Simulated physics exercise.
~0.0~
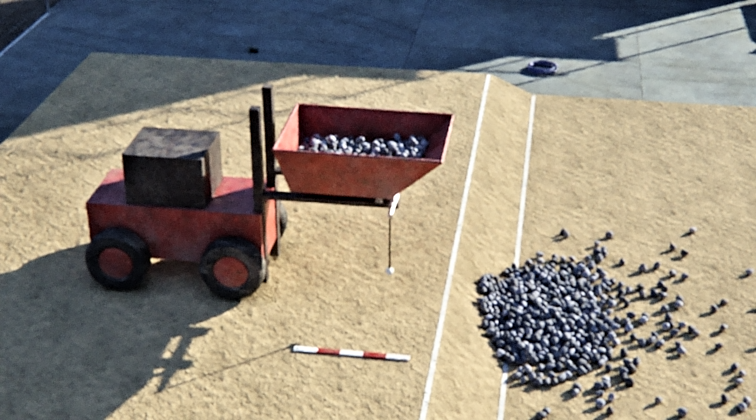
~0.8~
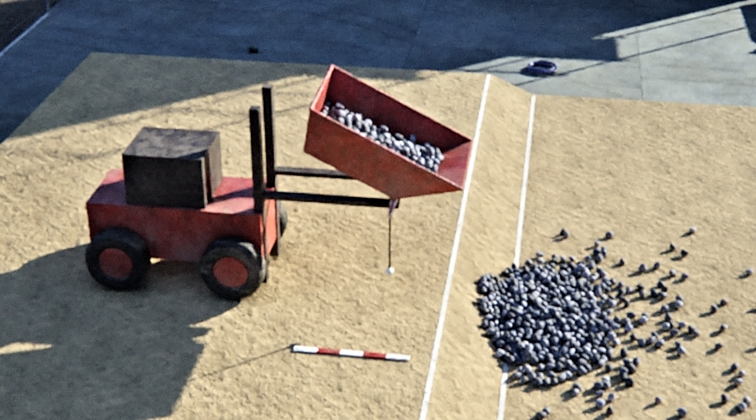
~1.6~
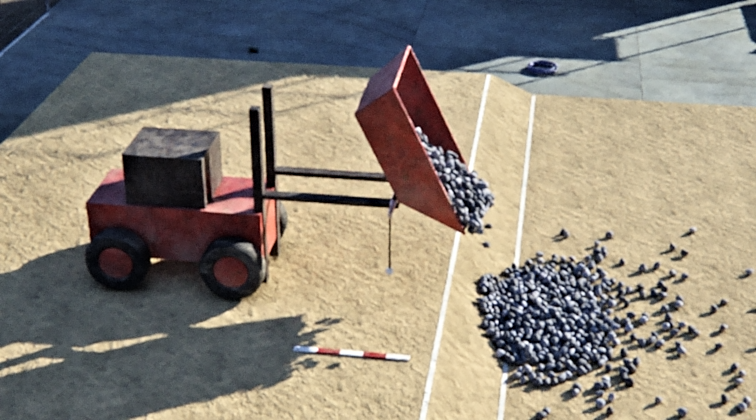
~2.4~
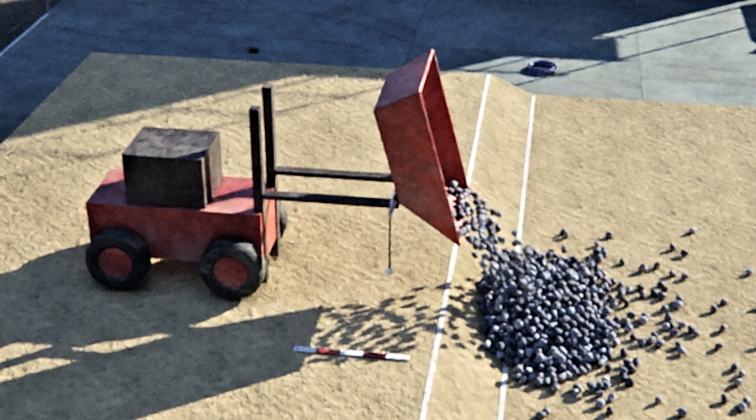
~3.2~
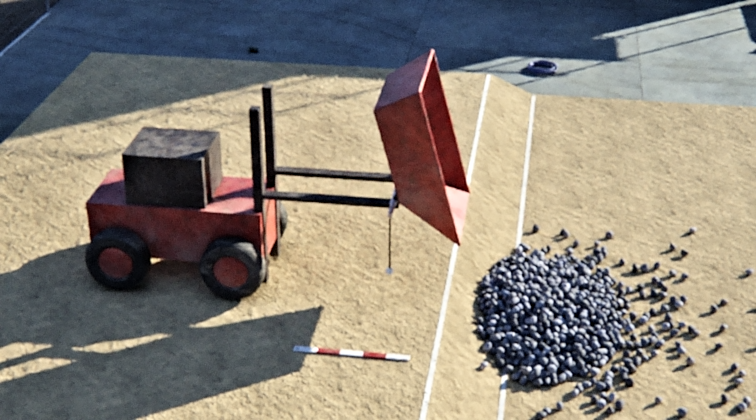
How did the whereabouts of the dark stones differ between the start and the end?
At the start, some of the stones were up in the red skip and the rest lay in a loose heap to the right. By the end, the skip's stones had moved down and to the right, so all of them lay on the ground in and around that heap.
